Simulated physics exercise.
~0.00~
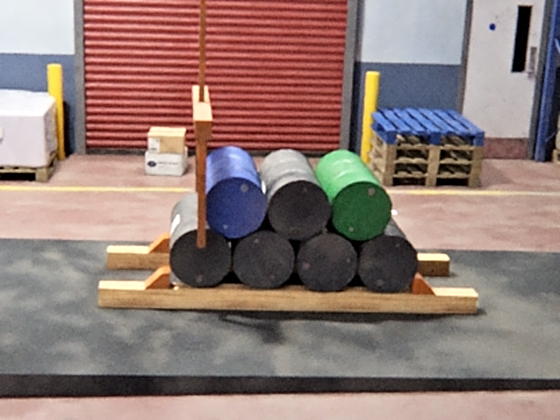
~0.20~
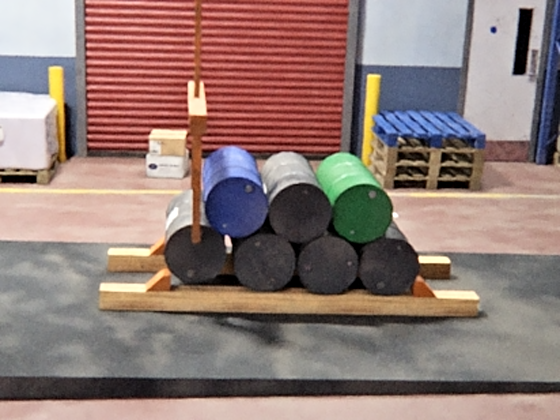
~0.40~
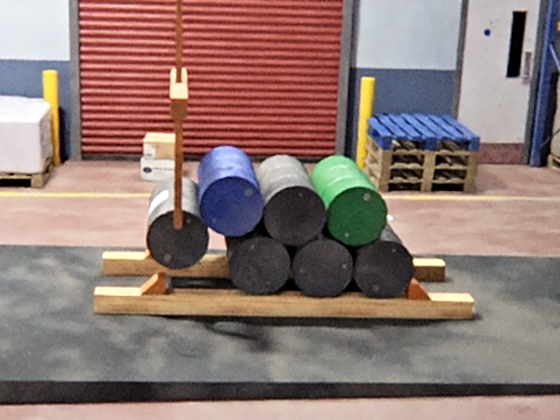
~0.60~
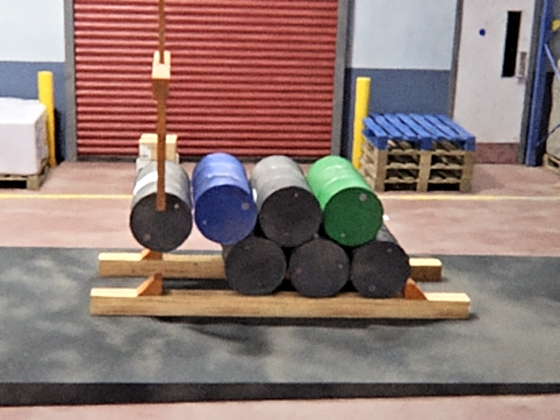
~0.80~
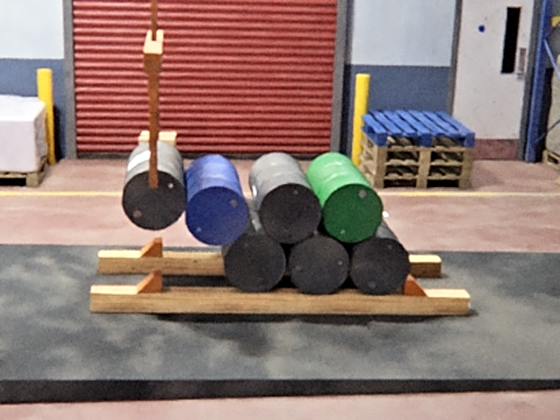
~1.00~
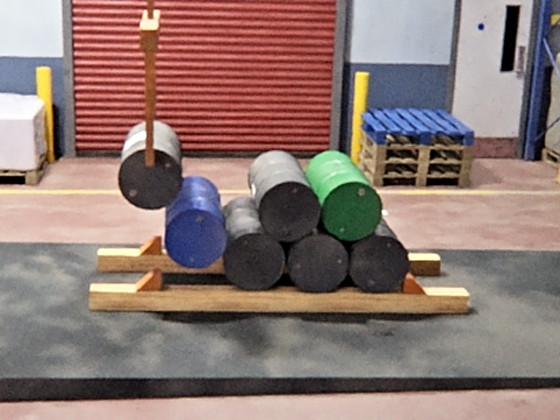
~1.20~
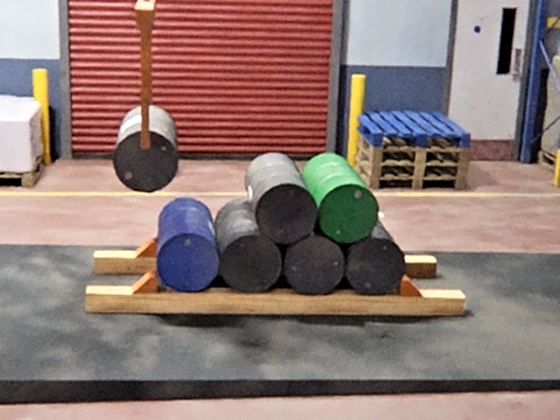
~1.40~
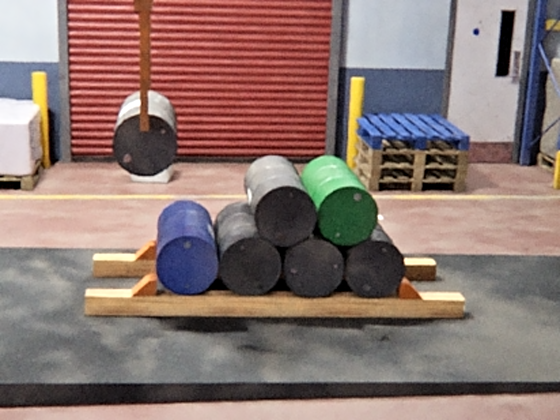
Warehouse floor, an orange lifting beam hoisting an end drum from a stack, the blue drum dropping into its place, green staying put.
